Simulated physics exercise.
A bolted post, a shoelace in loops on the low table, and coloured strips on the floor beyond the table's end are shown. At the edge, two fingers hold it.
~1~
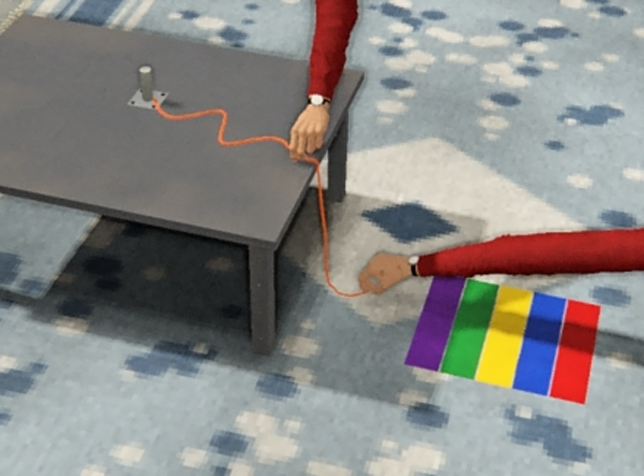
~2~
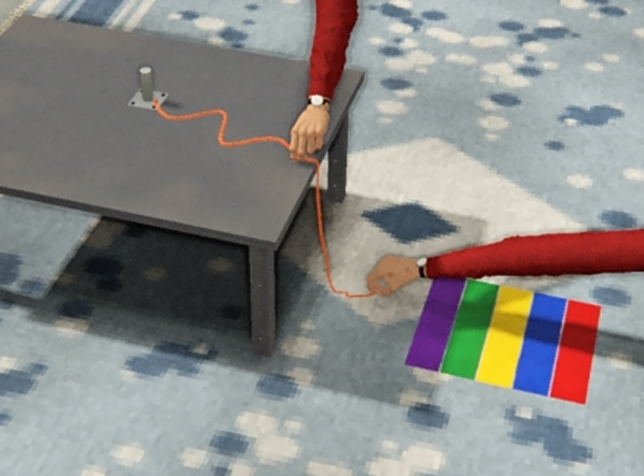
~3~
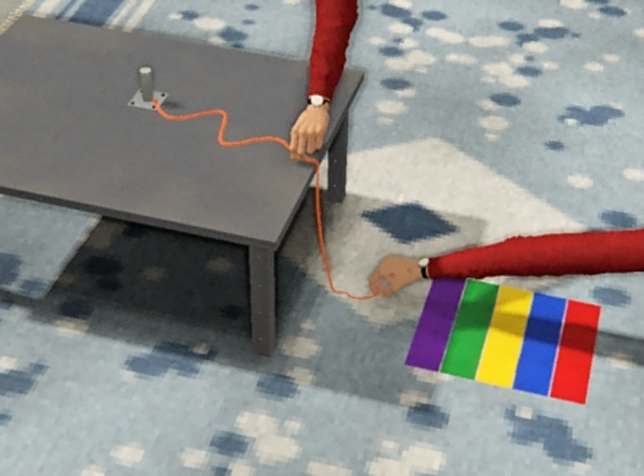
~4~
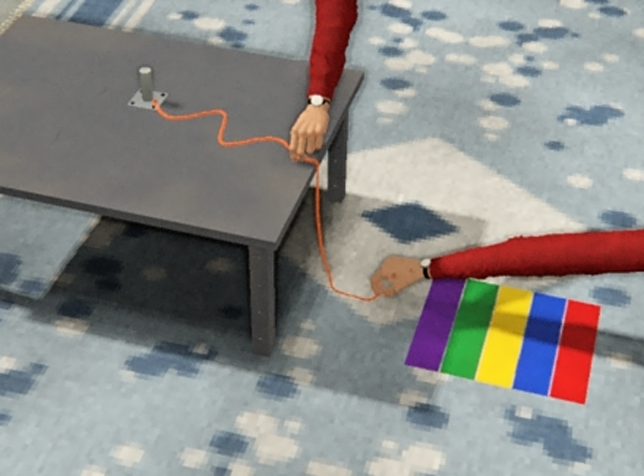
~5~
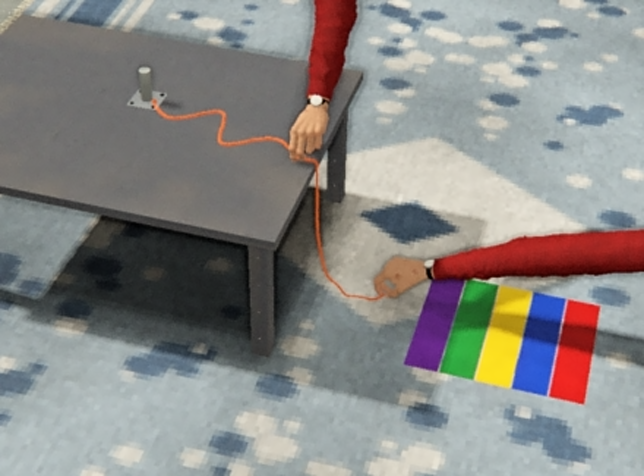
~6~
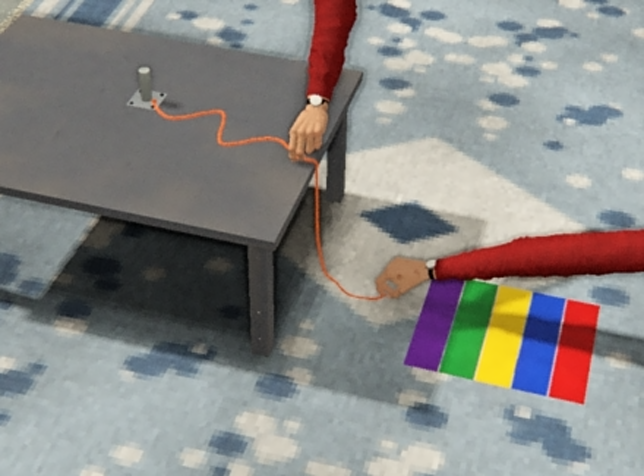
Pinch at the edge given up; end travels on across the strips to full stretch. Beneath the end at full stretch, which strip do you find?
You find the blue strip.
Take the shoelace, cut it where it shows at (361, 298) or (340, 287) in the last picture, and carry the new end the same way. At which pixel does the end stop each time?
Case by case it comes to about (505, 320) and then about (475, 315).
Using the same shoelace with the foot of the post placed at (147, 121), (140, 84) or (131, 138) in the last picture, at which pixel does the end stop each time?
Roughly (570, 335), (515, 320) and (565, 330), try by try.
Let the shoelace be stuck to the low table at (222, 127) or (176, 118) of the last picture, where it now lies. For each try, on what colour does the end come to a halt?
Yellow; blue.
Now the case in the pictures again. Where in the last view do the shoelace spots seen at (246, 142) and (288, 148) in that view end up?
In that view they sit near (301, 149) and near (342, 177).
Early on, end near (487, 316); over green.
Midway, end near (526, 324); over blue.
At the end of the slack, end near (547, 328); over blue. It gets as far as the blue strip.
